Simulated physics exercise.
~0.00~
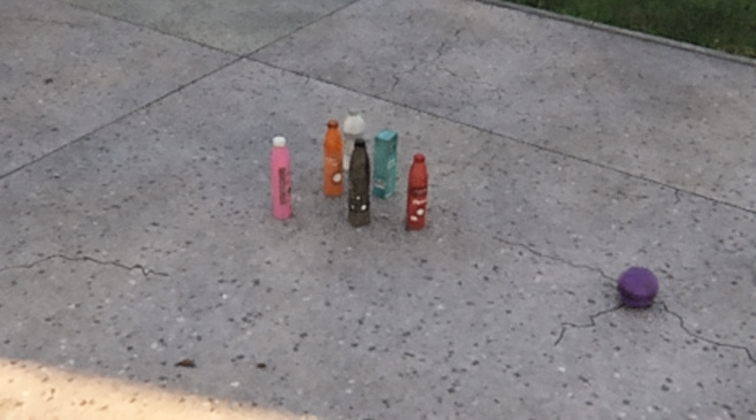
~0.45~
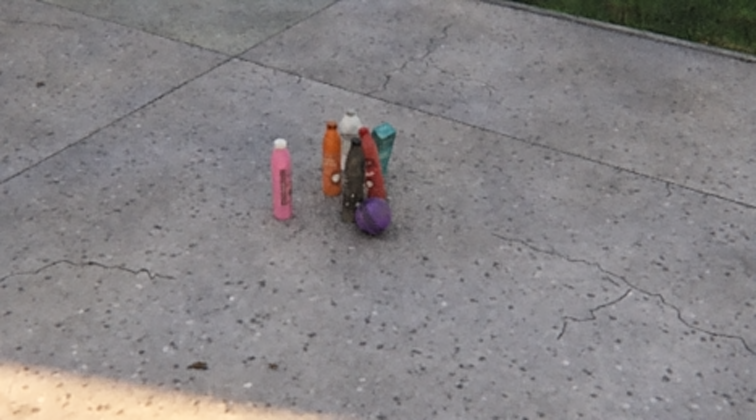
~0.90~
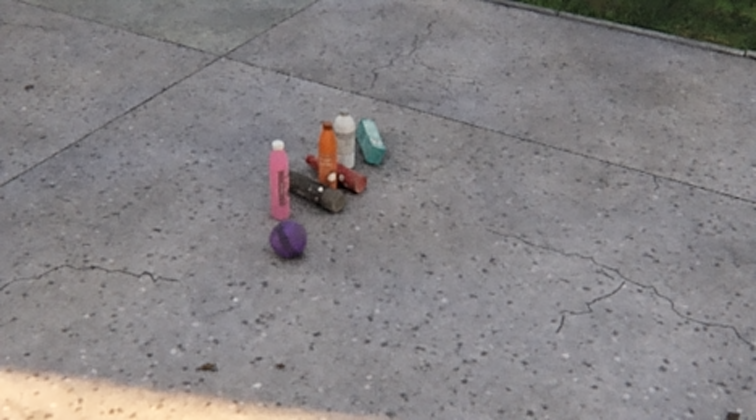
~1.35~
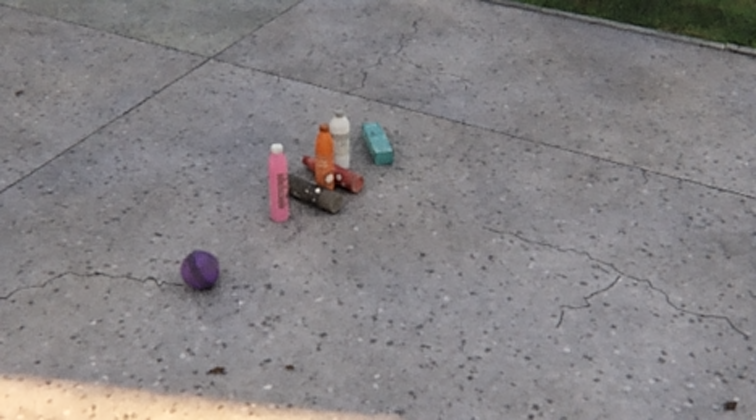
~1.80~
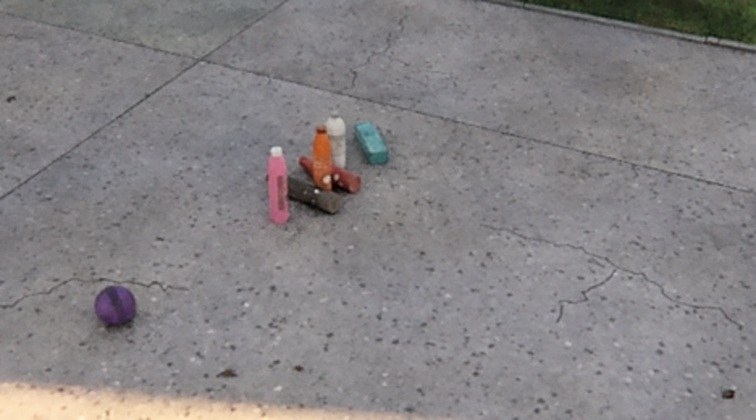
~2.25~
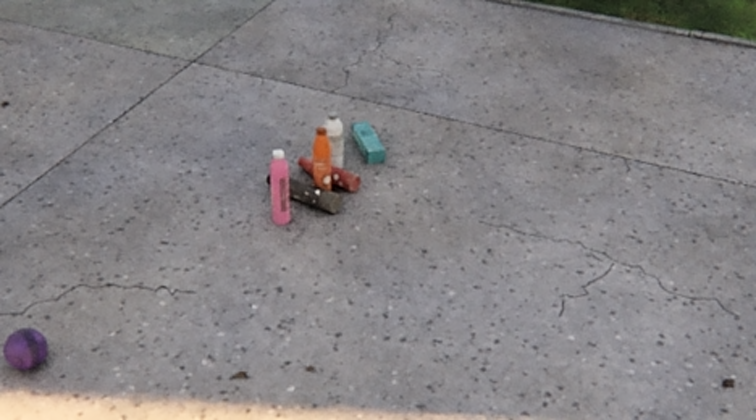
On a speckled concrete floor, a purple ball rolls left into a group of five bottles and a turquoise carton, toppling the red and black bottles and the carton, then rolls on to the lower left while the pink, orange and white bottles stay standing.
